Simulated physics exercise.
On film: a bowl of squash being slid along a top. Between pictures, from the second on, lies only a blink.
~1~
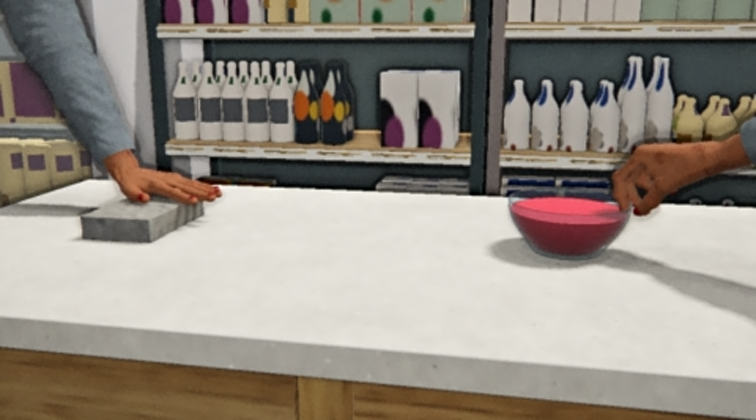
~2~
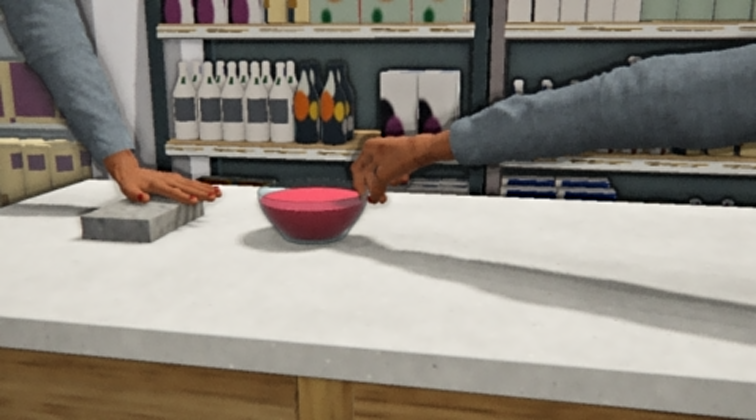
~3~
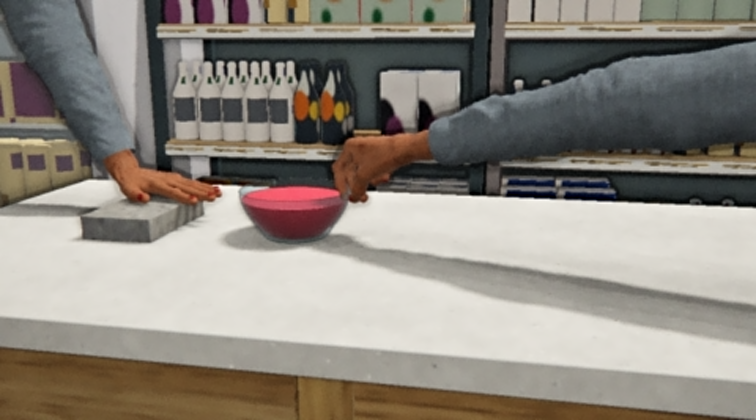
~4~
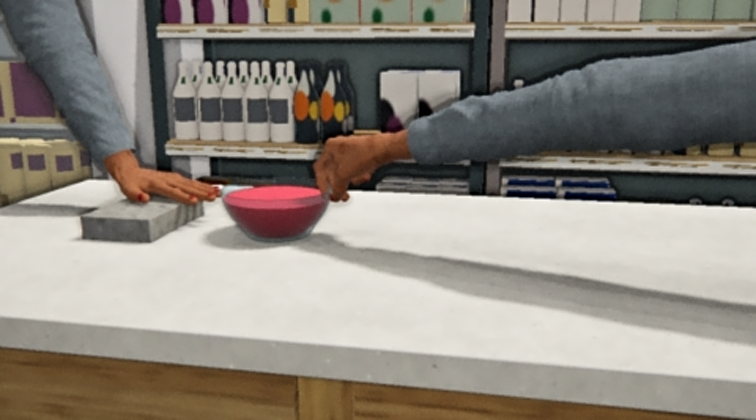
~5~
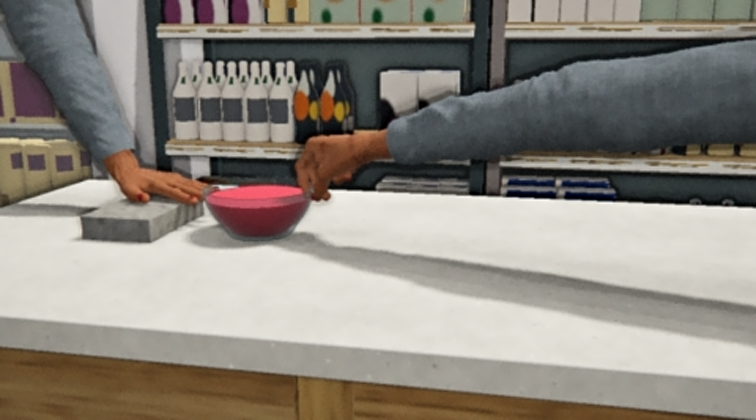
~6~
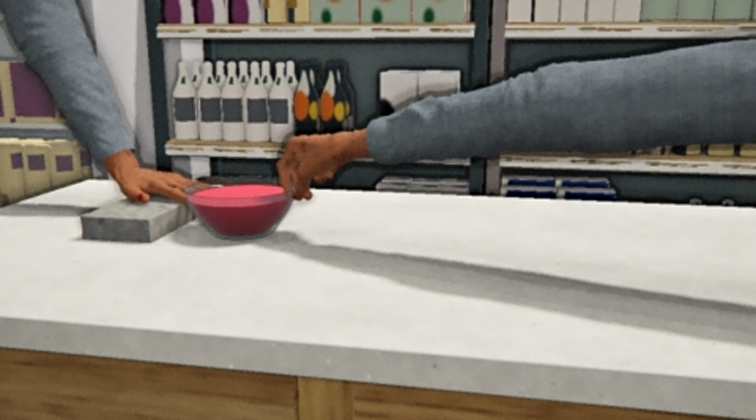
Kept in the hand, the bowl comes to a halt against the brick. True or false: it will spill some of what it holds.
True.
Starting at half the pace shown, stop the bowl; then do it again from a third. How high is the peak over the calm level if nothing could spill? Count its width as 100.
The first case gives 10 per cent of the width, the second 5 per cent.
Next, the bowl meets the brick.
After that, the squash surges up the wall; it has slopped over.
Finally, the bowl stands at the brick; it has slopped over.
